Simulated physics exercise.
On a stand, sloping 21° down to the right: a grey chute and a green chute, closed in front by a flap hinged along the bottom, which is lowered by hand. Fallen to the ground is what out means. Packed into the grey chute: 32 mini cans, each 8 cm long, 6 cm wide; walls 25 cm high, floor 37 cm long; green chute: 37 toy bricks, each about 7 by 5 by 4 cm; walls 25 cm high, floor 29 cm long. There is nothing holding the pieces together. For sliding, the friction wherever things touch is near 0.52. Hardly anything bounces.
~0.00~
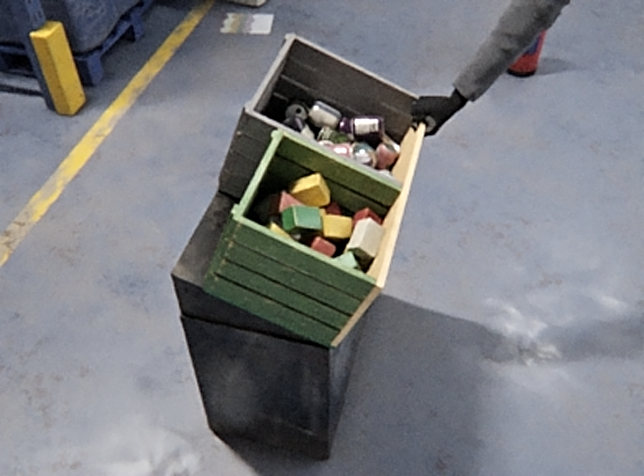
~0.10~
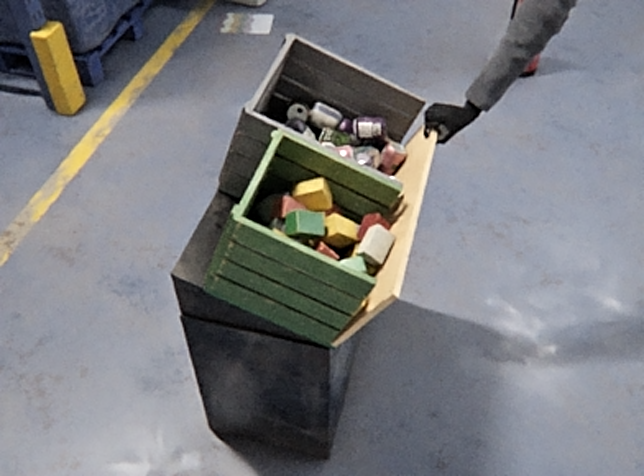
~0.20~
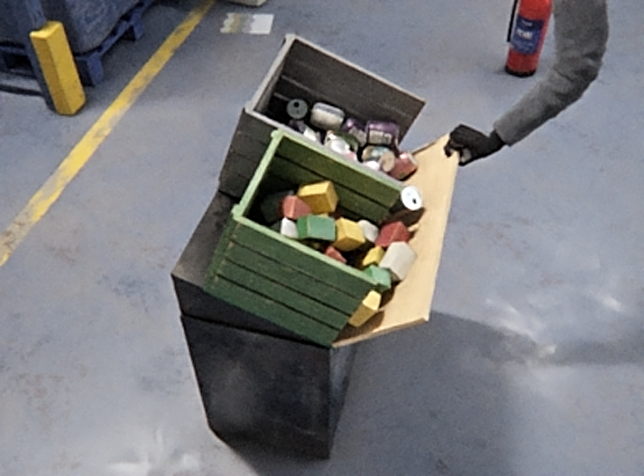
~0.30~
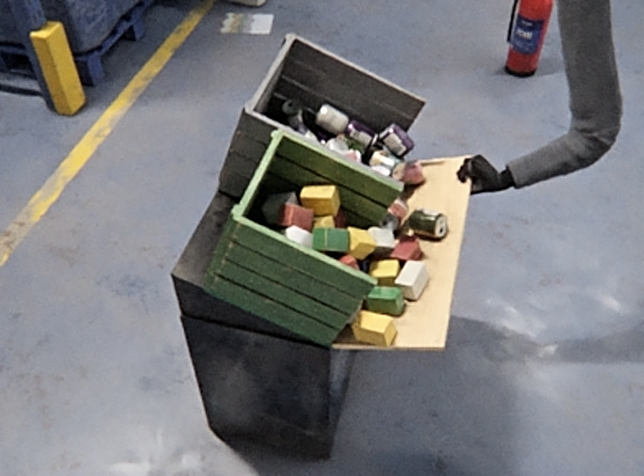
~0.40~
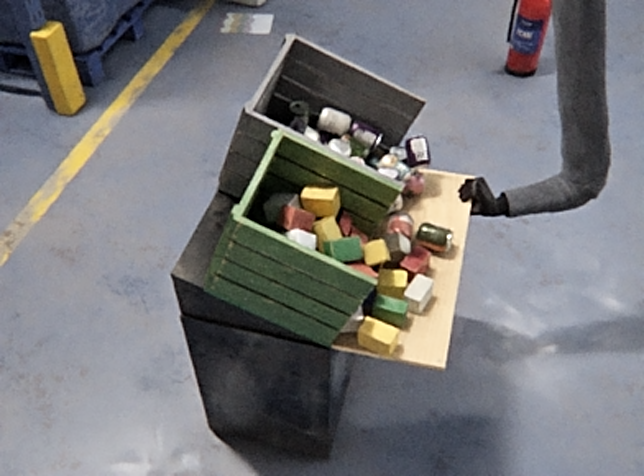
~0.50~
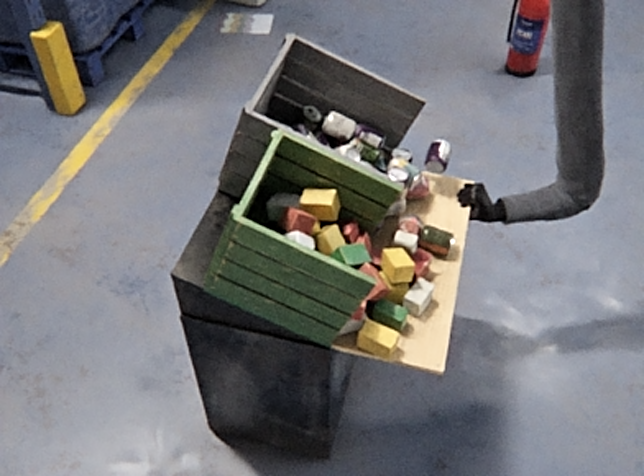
A gloved hand lowered a wooden flap across the front of a grey chute of small cans and a green chute of toy bricks, and some of both slid rightward onto the board.
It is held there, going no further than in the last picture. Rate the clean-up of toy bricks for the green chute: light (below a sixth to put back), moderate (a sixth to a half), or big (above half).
Light.
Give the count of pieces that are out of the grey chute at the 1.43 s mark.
Out so far from the grey chute: Around 2.
After 0.91 s, the grey chute has all 32 and the green chute has all 37.
After 1.43 s, the grey chute is down by 2 of 32 and the green chute has all 37.
After 2.15 s, the grey chute is down by 3 of 32 and the green chute has all 37.
When it is over (at 3.07 s), the grey chute is down by 4 of 32 and the green chute has all 37. Asked share, 0 of 37, 0 per cent.
